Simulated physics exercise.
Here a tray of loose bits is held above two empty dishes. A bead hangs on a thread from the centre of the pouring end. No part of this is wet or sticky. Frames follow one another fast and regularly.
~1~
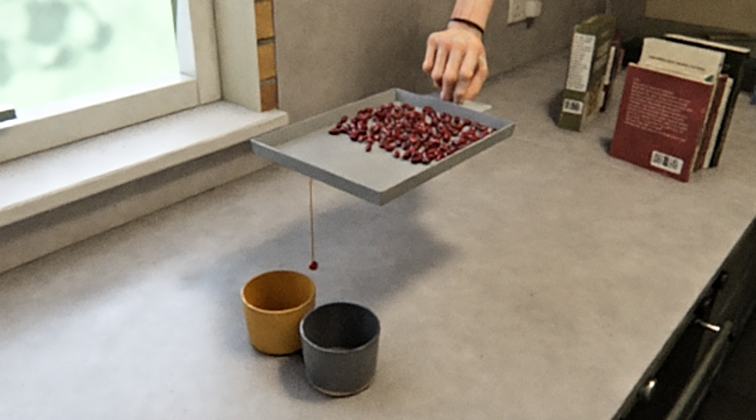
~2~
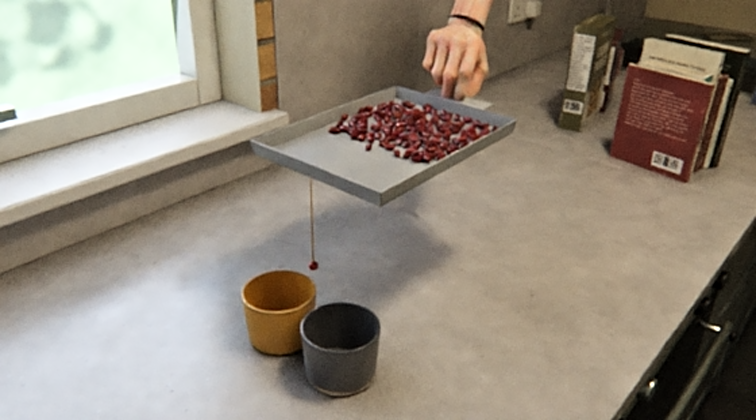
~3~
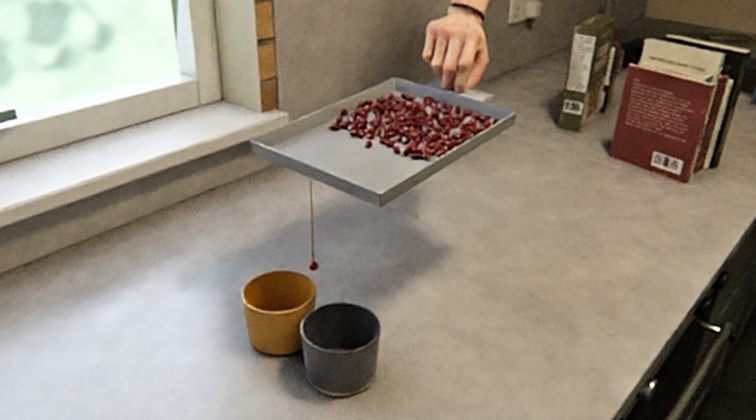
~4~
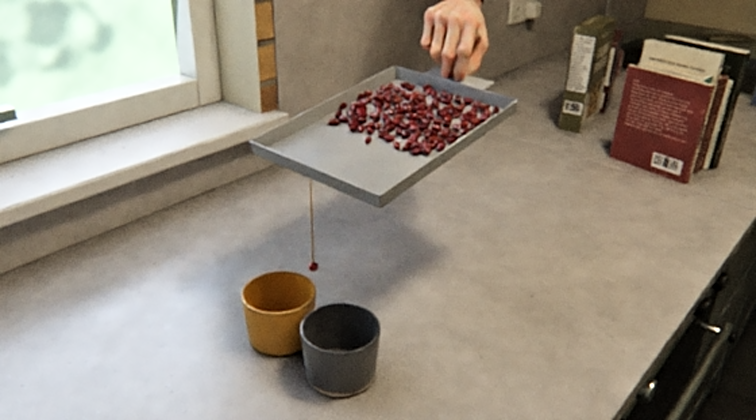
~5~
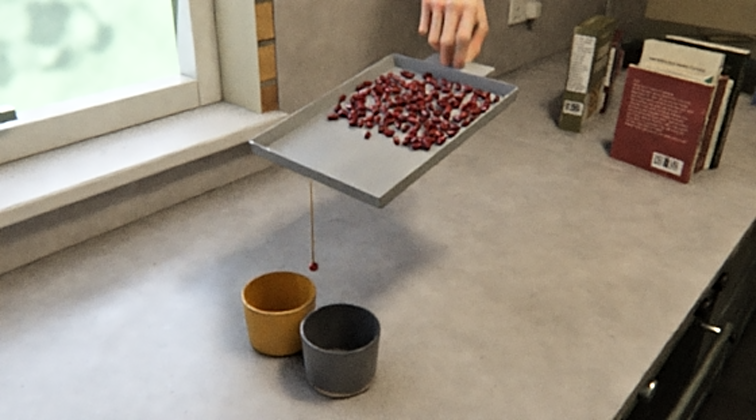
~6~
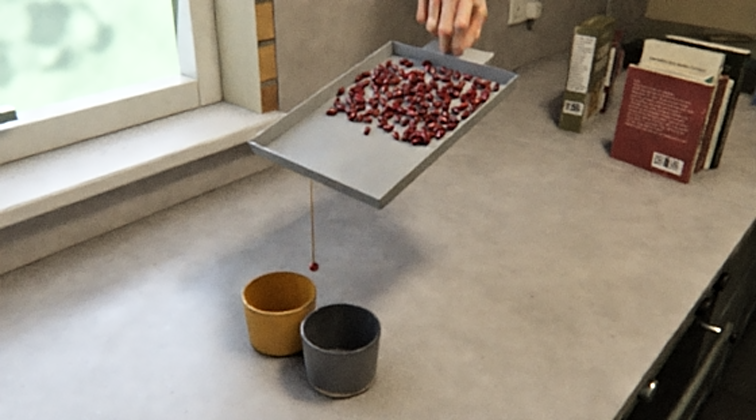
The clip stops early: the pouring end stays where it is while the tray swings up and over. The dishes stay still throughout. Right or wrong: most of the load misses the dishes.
Wrong, the dishes get over half.
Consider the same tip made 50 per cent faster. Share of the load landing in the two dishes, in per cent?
Near 60 in a hundred.
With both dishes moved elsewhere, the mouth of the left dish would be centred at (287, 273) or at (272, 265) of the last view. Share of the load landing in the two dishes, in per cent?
Around 40 and around 30 per cent, in that order.
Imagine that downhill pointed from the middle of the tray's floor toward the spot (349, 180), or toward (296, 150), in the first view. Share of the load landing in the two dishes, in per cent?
Lab note: Try 1 = 70 %, try 2 = 0 %.
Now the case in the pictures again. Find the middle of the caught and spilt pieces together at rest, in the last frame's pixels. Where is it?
Close to (296, 342), more or less.
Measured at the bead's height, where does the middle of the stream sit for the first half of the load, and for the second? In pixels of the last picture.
Close to (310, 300), then close to (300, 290).
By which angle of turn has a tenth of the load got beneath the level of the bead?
Roughly 70°.
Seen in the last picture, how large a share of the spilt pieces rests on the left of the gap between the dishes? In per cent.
It works out at some 80 percent.
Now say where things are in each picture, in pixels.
Corners of the pouring end at (254, 140) and (380, 190), level; middle of the load at (412, 131), kidney beans; left dish at (253, 325); right dish at (313, 364); bead on its thread at (313, 266), in the first frame.
Corners of the pouring end at (254, 140) and (381, 190), level; middle of the load at (412, 129), in the second frame.
Corners of the pouring end at (254, 140) and (380, 191), tipped barely, level across its low end; middle of the load at (412, 124), in the third frame.
Corners of the pouring end at (253, 140) and (379, 193), tipped a little, level across its low end; middle of the load at (412, 116), in the fourth frame.
Corners of the pouring end at (252, 141) and (379, 195), tipped a little, level across its low end; middle of the load at (411, 108), in the fifth frame.
Corners of the pouring end at (252, 141) and (378, 196), tipped clearly, level across its low end; middle of the load at (410, 99); left dish at (253, 327); right dish at (314, 366), in the sixth frame.
Soon, tray tipped steeply; nearly all on the tray; a small part in the air.
A while on, tray tipped right over; most on the tray; a small part in the right dish; a small part in the left dish; a small part outside both; a stray few in the air.
Towards the end, tray tipped past a quarter turn; about a third in the right dish; about a third in the left dish; about a quarter outside both; a stray few in the air.
Finally, tray tipped past a quarter turn; about a third in the right dish; about a third in the left dish; about a quarter outside both.
